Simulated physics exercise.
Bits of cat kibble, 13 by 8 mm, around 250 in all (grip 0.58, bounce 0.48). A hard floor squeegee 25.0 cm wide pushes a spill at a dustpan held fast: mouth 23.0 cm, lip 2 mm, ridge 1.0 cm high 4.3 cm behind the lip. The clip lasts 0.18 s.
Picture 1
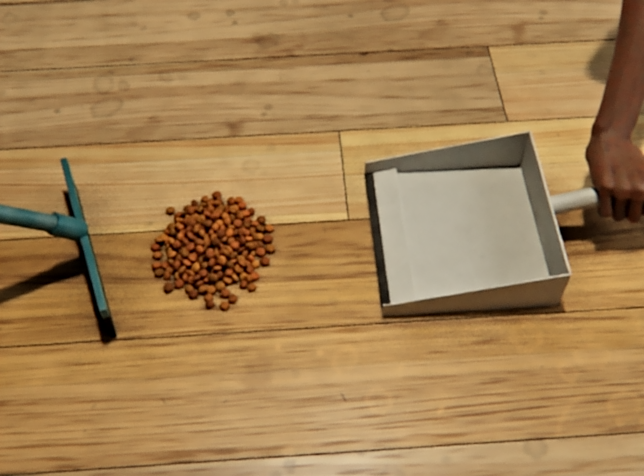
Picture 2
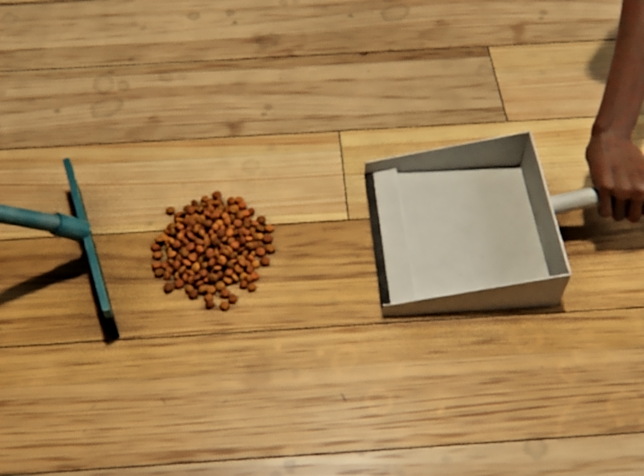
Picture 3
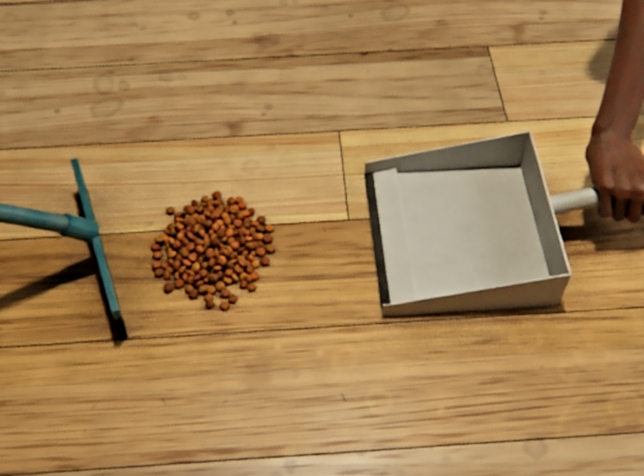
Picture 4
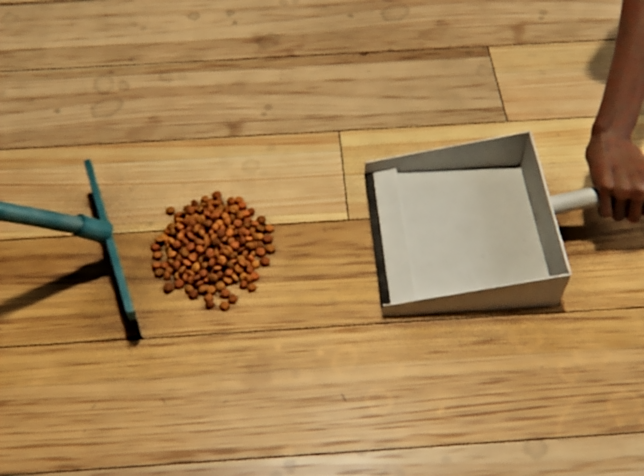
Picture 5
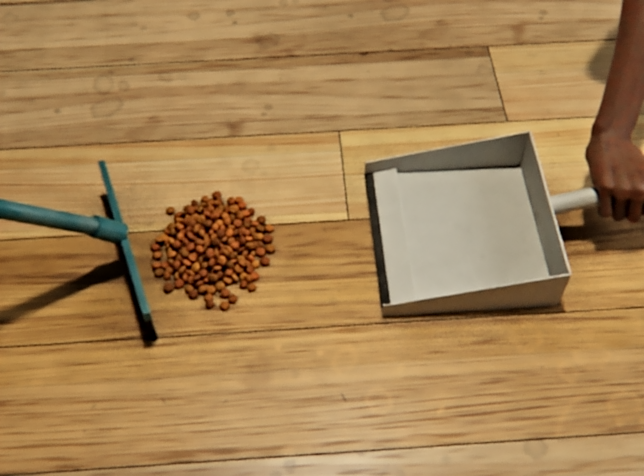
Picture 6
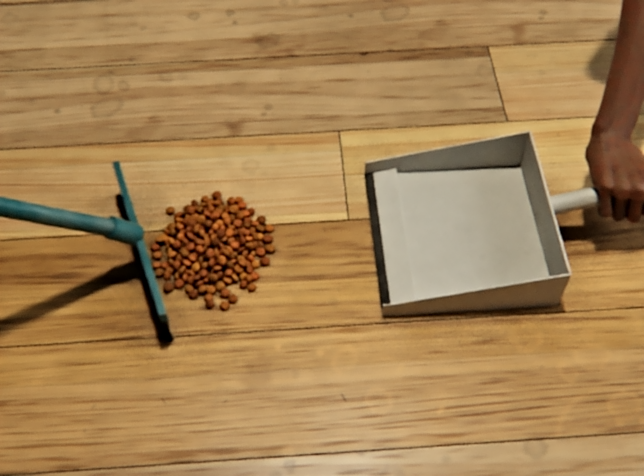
Teal squeegee sliding right across a wooden floor up to a pile of brown kibble, while a hand holds a dustpan still.
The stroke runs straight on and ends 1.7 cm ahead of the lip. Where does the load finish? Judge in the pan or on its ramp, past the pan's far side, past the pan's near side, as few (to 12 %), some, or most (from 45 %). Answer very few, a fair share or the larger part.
Pan: Very few, far side: Very few, near side: Very few.
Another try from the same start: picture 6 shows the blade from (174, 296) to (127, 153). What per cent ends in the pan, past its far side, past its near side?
Pan 25, far 20, near 0.
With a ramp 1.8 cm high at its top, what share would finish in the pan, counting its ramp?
Then about 5 per cent.
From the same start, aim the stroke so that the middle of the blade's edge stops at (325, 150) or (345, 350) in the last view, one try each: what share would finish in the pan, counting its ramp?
About 10 and 0 per cent.
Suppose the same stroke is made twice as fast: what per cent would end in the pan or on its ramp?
Then about 30 per cent.
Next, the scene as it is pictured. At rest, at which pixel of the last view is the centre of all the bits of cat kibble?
Near (346, 233).
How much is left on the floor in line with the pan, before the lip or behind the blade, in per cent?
Roughly 85 per cent.
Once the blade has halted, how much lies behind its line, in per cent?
Some 15 per cent.
Then, 0.23 s after the last picture, middle of the blade 18 cm from the lip; 0 % over the lip, far side 0 %, near side 0 %.
Then, 0.39 s after the last picture, middle of the blade 9 cm from the lip; 0 % over the lip, far side 5 %, near side 0 %.
Then, 0.68 s after the last picture, middle of the blade 5 cm from the lip; 5 % over the lip, far side 5 %, near side 0 %.
In the end, pan 5 %, far side 5 %, near side 0 %, in front of the lip or behind the blade 85 %.
